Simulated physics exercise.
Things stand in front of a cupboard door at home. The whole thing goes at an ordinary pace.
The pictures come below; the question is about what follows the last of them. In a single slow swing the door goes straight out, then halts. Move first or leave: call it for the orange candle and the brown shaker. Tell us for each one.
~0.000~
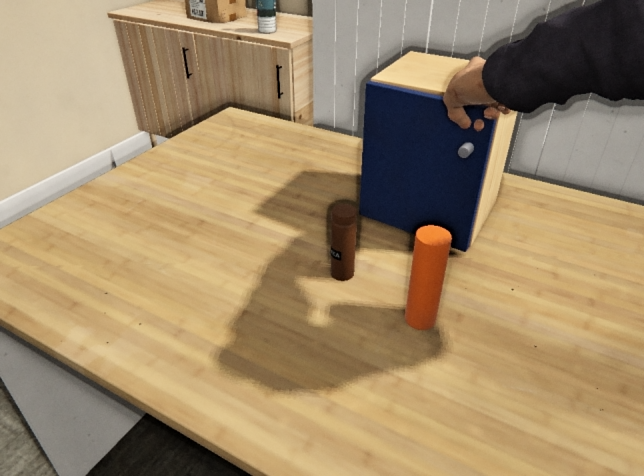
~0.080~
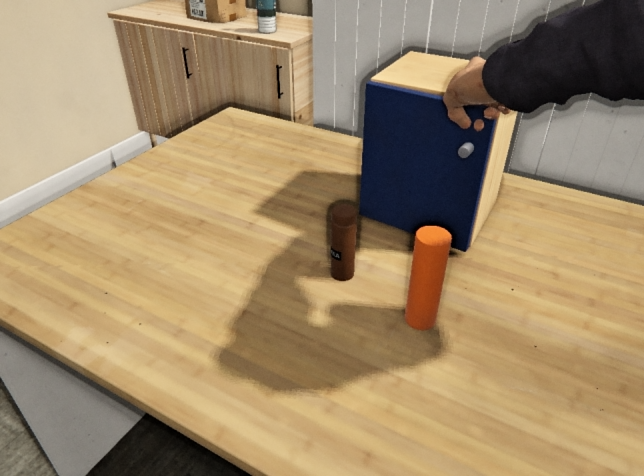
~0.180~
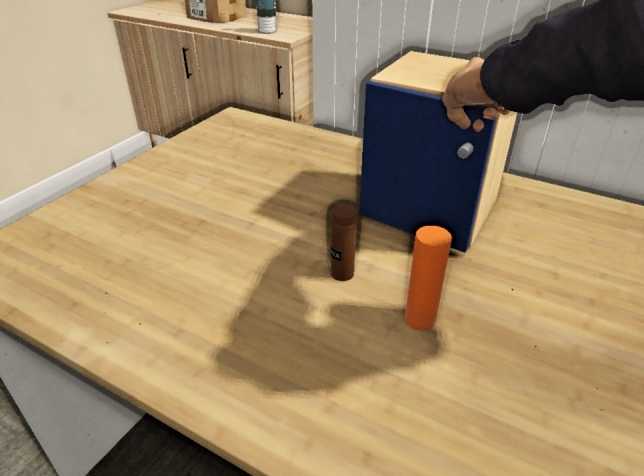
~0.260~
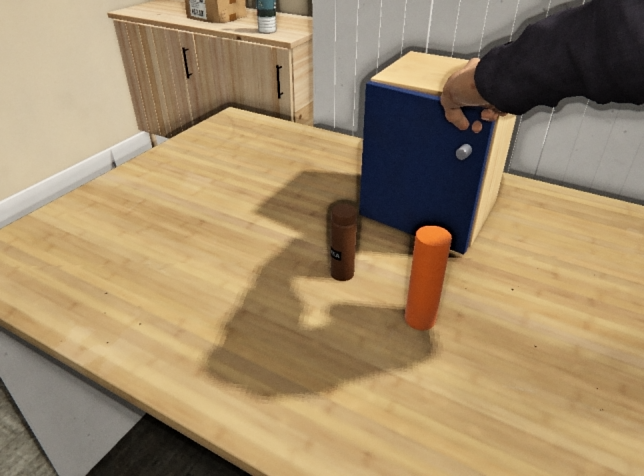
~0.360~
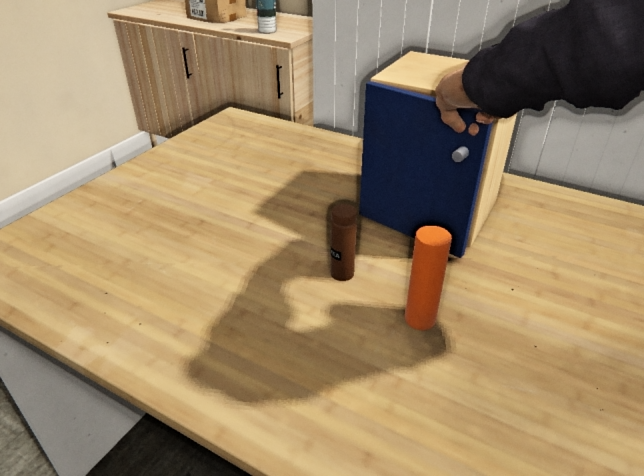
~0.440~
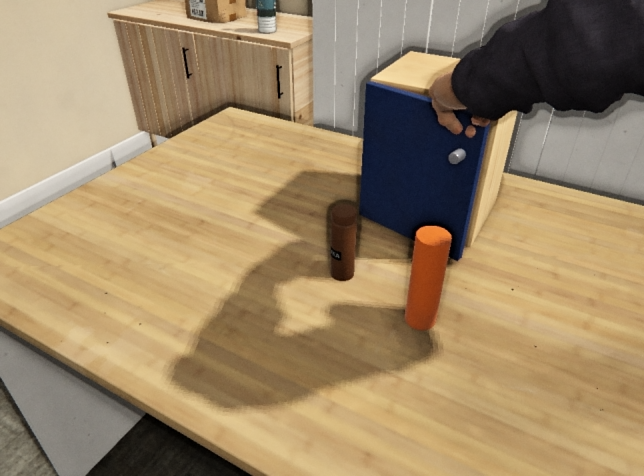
Call: Orange candle - leave; brown shaker - move first.
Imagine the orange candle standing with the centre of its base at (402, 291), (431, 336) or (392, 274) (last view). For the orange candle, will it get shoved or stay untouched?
Outcome by try: It takes a hit, avoids any contact, takes a hit.
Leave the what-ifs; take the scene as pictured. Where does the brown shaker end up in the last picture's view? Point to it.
Roughly (302, 236).
After 2.20 s, door 74° open; orange candle at rest near (427, 280); brown shaker displaced a little near (329, 242).
In the end (3.2 s), the orange candle remains where it is, near (427, 280); the brown shaker is pushed along, near (302, 236).
